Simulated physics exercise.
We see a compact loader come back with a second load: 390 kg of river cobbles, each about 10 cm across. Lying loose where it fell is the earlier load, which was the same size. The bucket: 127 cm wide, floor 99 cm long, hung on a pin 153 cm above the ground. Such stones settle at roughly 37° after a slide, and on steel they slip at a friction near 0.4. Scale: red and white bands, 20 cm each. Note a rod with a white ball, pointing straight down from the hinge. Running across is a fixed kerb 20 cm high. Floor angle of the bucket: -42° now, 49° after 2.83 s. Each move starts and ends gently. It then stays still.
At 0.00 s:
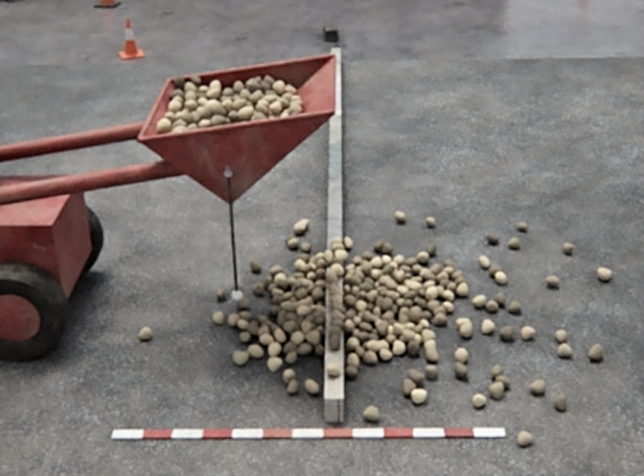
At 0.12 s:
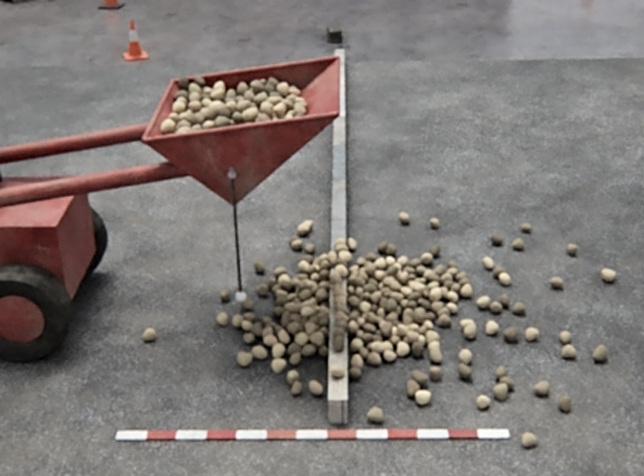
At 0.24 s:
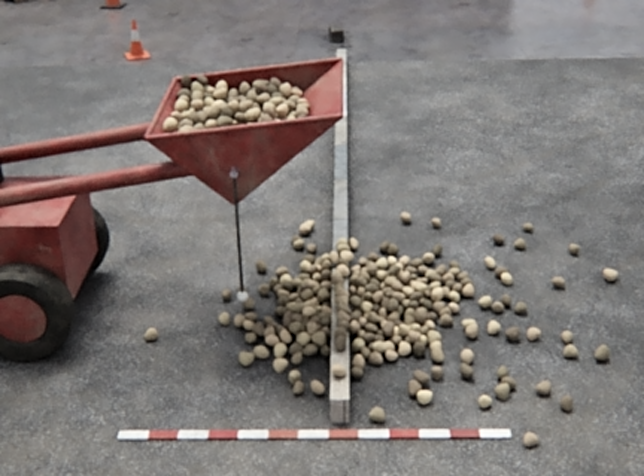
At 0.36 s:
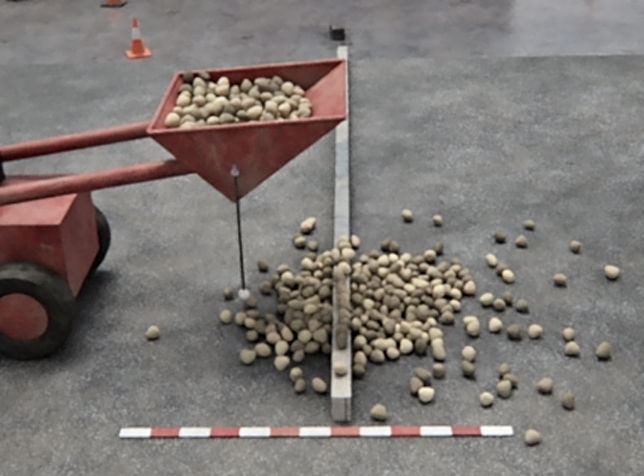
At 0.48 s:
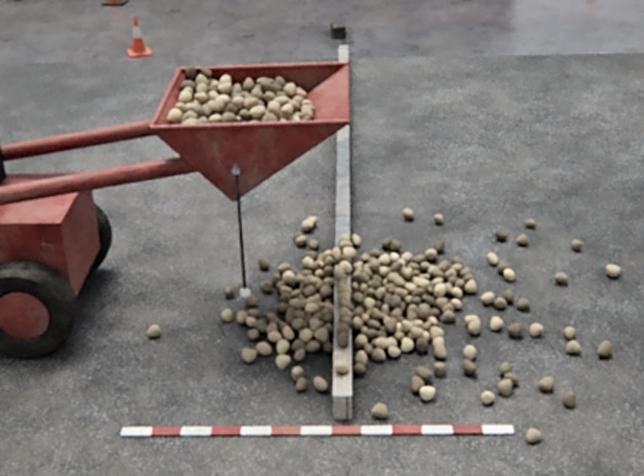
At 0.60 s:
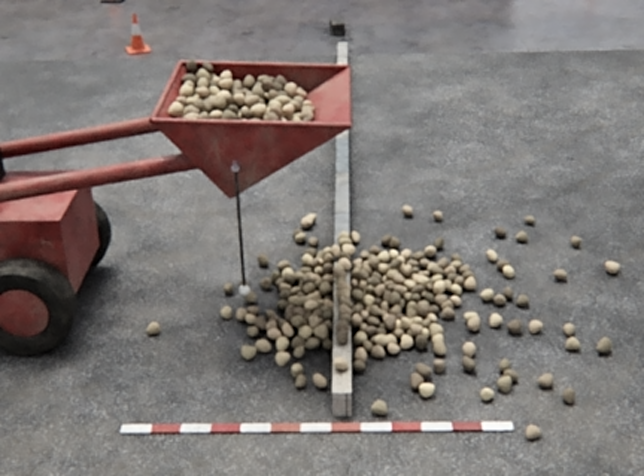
On a grey paved floor, a red wheeled loader held a bucket of rounded stones above a pile lying across a long kerb, and the bucket slowly tilted a little, its stones shifting slightly.
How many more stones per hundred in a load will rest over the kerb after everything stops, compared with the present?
I would say 88 per hundred.
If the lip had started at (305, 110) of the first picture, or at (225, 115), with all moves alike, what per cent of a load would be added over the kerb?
First place: Roughly 45 %; second place: Roughly 0 %.
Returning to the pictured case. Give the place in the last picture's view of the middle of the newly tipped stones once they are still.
Near (390, 293).
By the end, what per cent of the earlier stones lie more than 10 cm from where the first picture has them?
Close to 20 per cent.
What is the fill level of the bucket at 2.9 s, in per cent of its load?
Still inside: Some 0 %.
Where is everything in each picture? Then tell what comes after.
In the first frame, the bucket is at -42°, its lip at (335, 112); the top of the load is at (252, 92). The earlier load is highest near (336, 268), 25 cm above ground level, 41 % on this side of the kerb, 59 % over the kerb.
In the second frame, the bucket is at -42°, its lip at (339, 114); the top of the load is at (251, 95); the stones move at 0.0 m/s on average.
In the third frame, the bucket is at -40°, its lip at (342, 116); the top of the load is at (229, 93); the stones move at 0.1 m/s on average.
In the fourth frame, the bucket is at -38°, its lip at (345, 118); the top of the load is at (212, 89); the stones move at 0.1 m/s on average.
In the fifth frame, lip at (349, 122), floor tilted -35°, highest stones at (206, 86); the stones move at 0.1 m/s on average.
In the sixth frame, lip at (351, 126), floor tilted -31°, highest stones at (197, 81); the stones move at 0.1 m/s on average.
After 2.1 s the floor is at 35°; in per cent of one load, 90 in the bucket, 48 on this side of the kerb, 63 over the kerb; the foremost stones are at (567, 278).
After 2.9 s the floor is at 49°; in per cent of one load, 0 in the bucket, 59 on this side of the kerb, 141 over the kerb; the foremost stones are at (567, 278).
After 3.3 s the floor is at 49°; in per cent of one load, 0 in the bucket, 53 on this side of the kerb, 147 over the kerb; the foremost stones are at (567, 278).
After 6.1 s the floor is at 49°; in per cent of one load, 0 in the bucket, 53 on this side of the kerb, 147 over the kerb; the foremost stones are at (567, 278). Net gain over the kerb, 88.
